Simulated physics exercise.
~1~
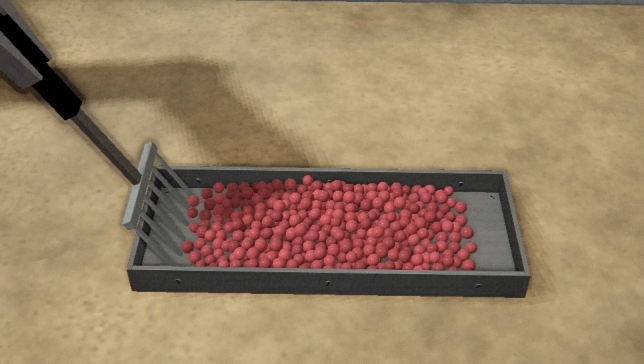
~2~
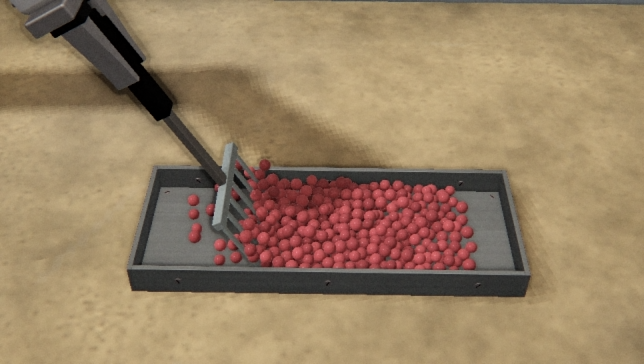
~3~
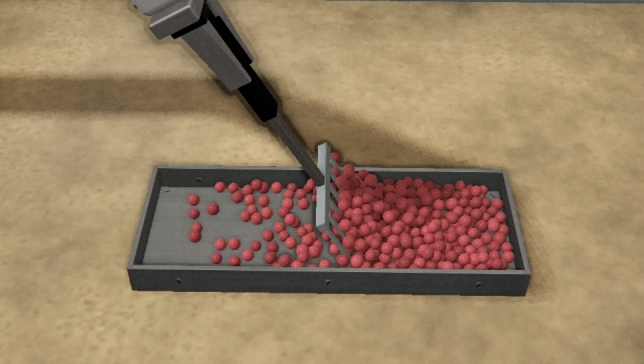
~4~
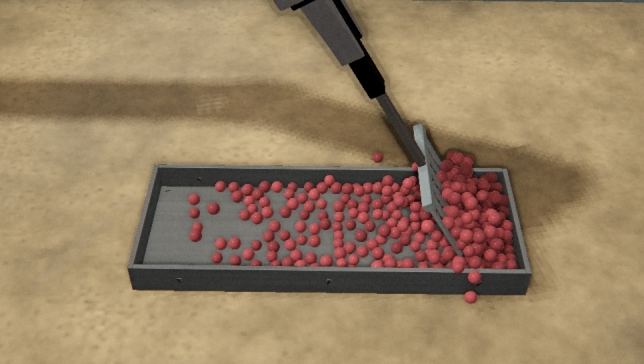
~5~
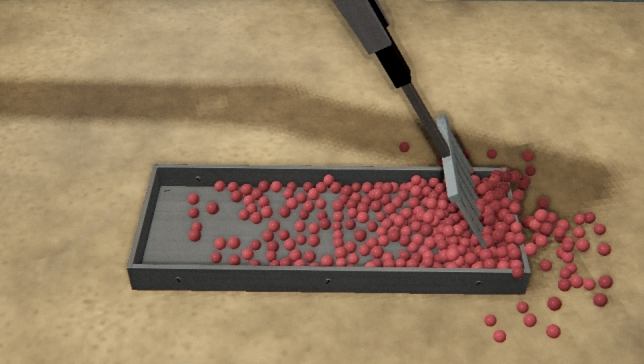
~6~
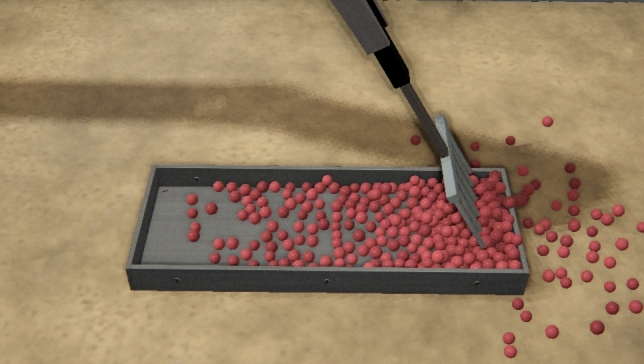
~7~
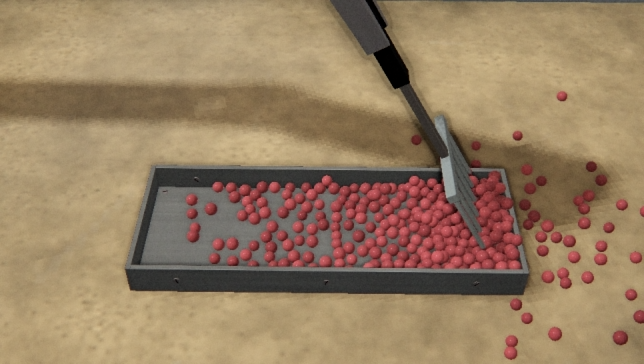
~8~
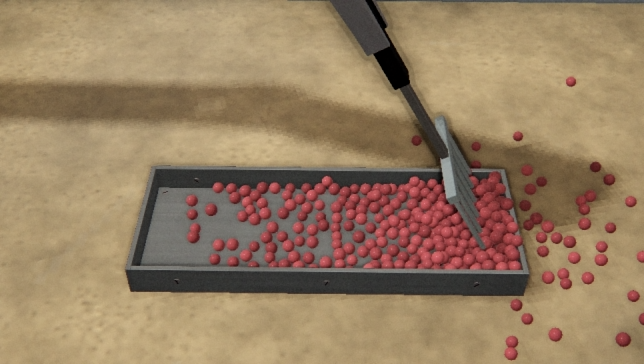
A robot arm rakes red beads rightward along a tray, spilling some past its end.
